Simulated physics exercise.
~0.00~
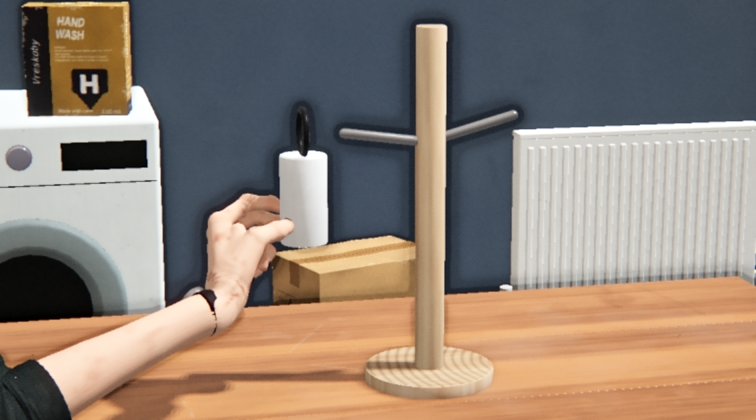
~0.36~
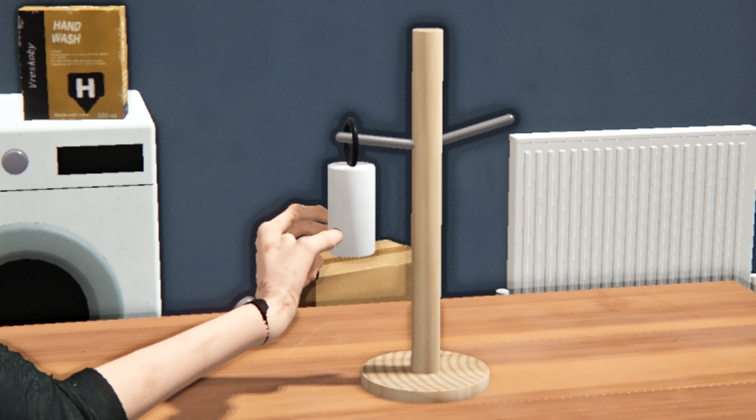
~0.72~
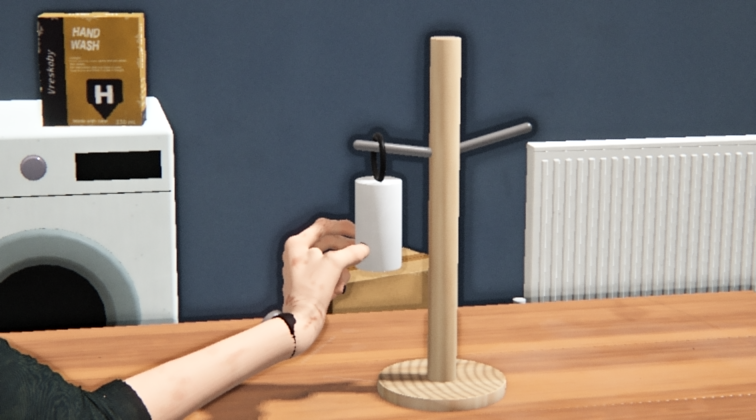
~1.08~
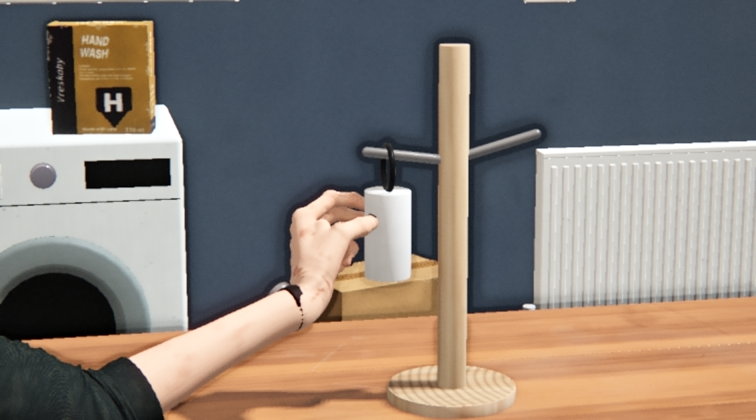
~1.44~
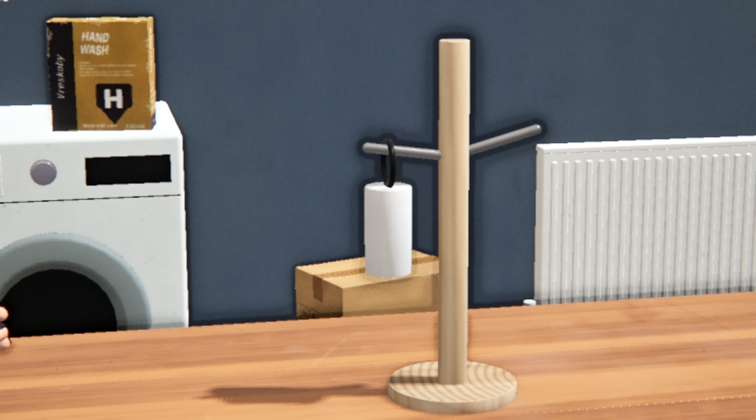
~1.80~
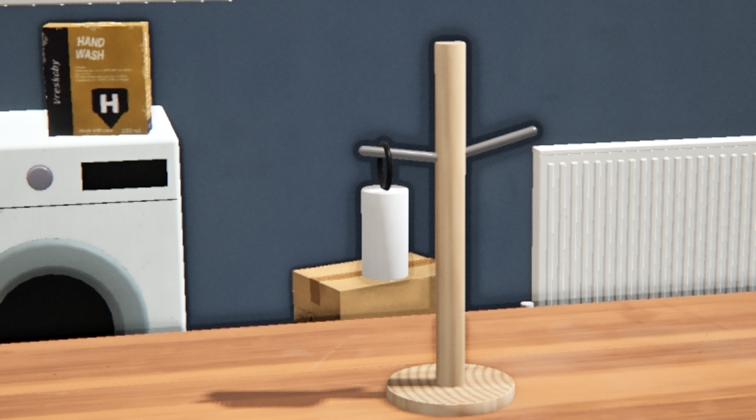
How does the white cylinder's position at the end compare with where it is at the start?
At the start it is held in the air to the left of the stand, clear of the pegs. At the end it is farther right and a little lower, hanging by its black loop from the stand's left peg.
